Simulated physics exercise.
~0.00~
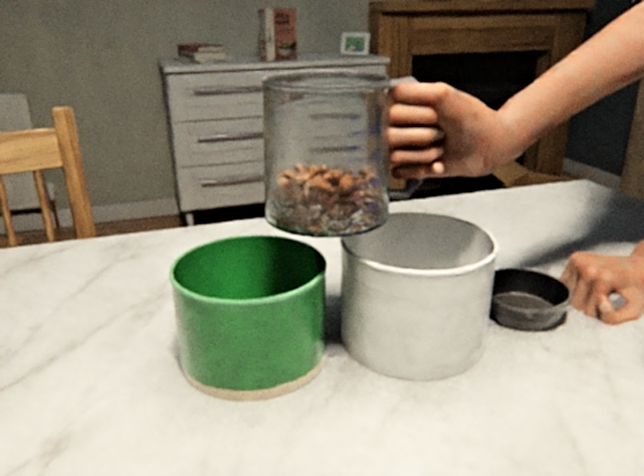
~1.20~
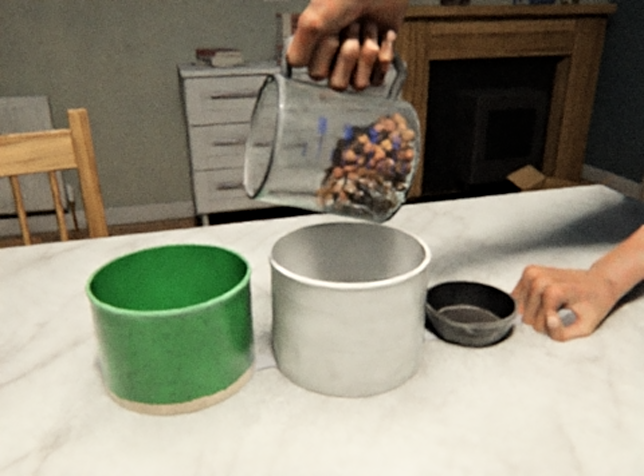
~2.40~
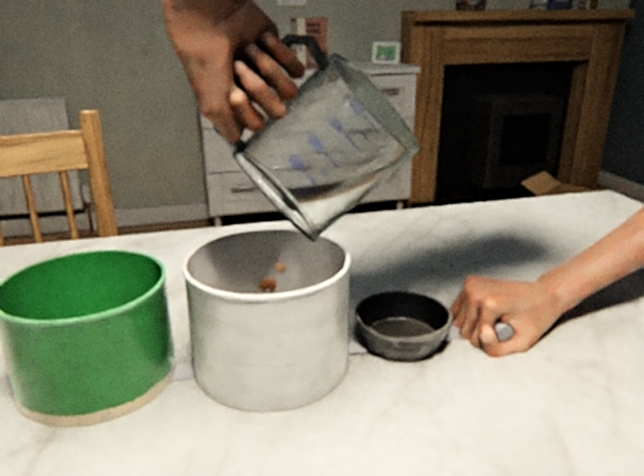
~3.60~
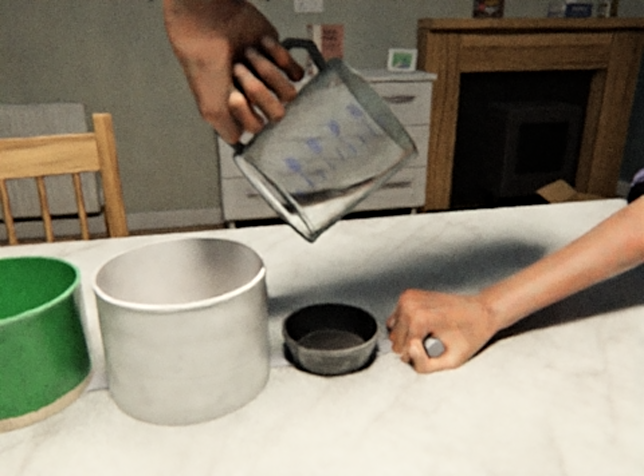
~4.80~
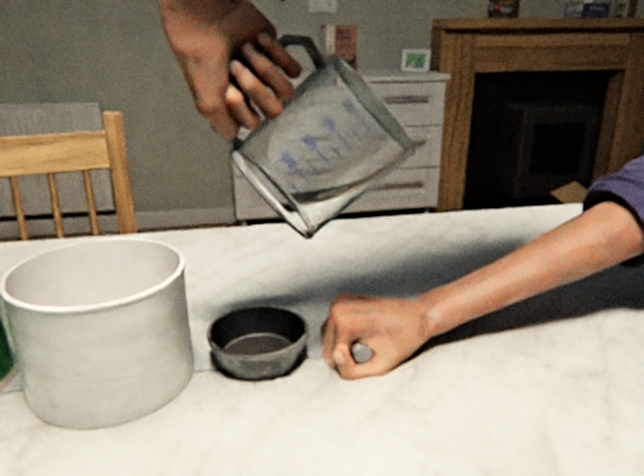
A hand holds a clear glass jug of brown kibble above a marble-patterned table, seen from slightly above in a room with a wooden chair, pale drawers and a fireplace. Below stand a green pot on the left, a white pot in the middle and a small black dish on the right, beside a second hand resting on the table. The jug tips onto its side, then further over, as the containers shift steadily left in view. Kibble drops into the white pot. The emptied jug stays tilted above the table, with the green pot almost out of view.
